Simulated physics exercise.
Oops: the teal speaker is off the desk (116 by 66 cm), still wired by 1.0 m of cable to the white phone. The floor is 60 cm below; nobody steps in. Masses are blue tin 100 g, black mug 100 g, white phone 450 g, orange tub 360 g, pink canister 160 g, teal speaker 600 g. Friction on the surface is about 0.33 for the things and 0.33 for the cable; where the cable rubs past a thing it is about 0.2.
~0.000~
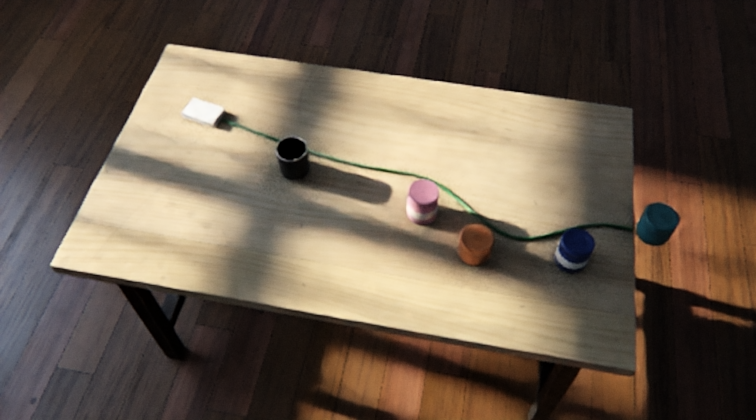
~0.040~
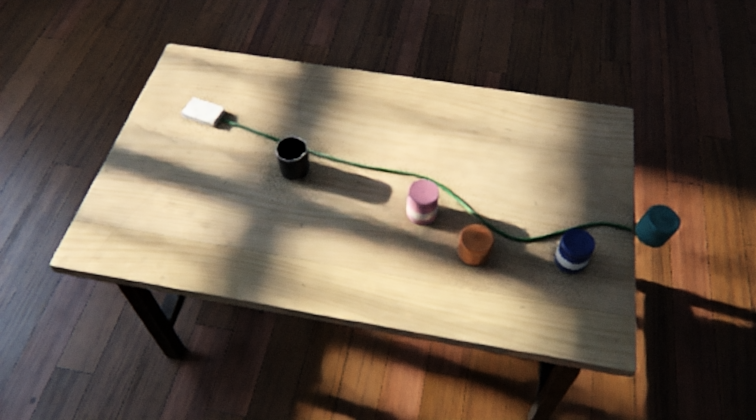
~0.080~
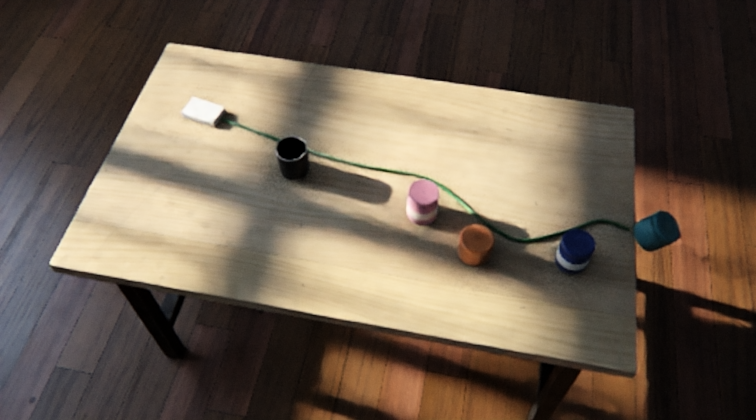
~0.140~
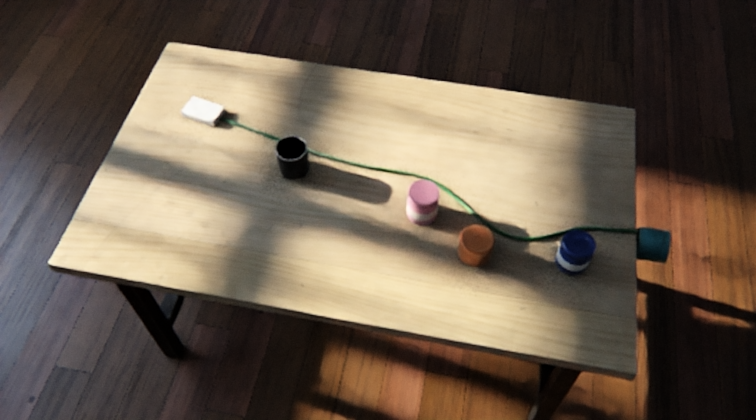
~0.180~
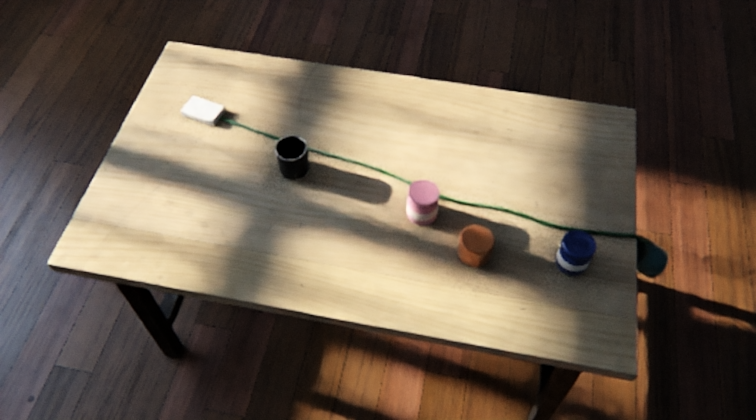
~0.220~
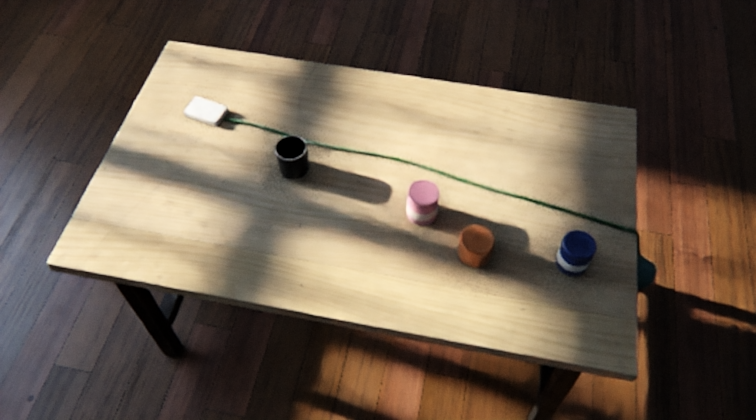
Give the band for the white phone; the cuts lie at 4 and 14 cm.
The white phone travels a long way.
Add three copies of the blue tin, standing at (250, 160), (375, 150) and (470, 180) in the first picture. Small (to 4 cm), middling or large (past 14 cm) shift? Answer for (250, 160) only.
There: Small.
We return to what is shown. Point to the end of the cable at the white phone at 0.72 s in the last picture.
Near (359, 156).
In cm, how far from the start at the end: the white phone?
About: White phone 70 cm.
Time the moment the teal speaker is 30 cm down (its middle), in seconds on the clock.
That is: 0.60 s.
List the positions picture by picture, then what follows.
White phone (203, 110); cable runs through (499, 231) (339, 160) (263, 135), in the first picture.
Teal speaker (663, 218); cable runs through (263, 135), in the second picture.
Teal speaker (657, 231); cable runs through (585, 225) (263, 134), in the third picture.
Teal speaker (652, 245); cable runs through (263, 134), in the fourth picture.
Teal speaker (646, 257); cable runs through (611, 234) (263, 134), in the fifth picture.
White phone (206, 109); cable runs through (627, 229) (533, 200) (437, 171) (352, 150) (270, 129), in the sixth picture.
After 0.5 s, the cable's tail end at (289, 132); white phone 17 cm off its start, teal speaker over the edge.
After 0.7 s, the cable's tail end at (359, 156); white phone 34 cm off its start, teal speaker over the edge.
After 1.0 s, the cable's tail end at (461, 169); white phone 57 cm off its start at (440, 167), teal speaker over the edge.
After 1.2 s, the cable's tail end at (504, 178); white phone 66 cm off its start, teal speaker over the edge.
After 2.4 s, the cable's tail end at (504, 178); white phone 66 cm off its start at (484, 177), teal speaker over the edge.
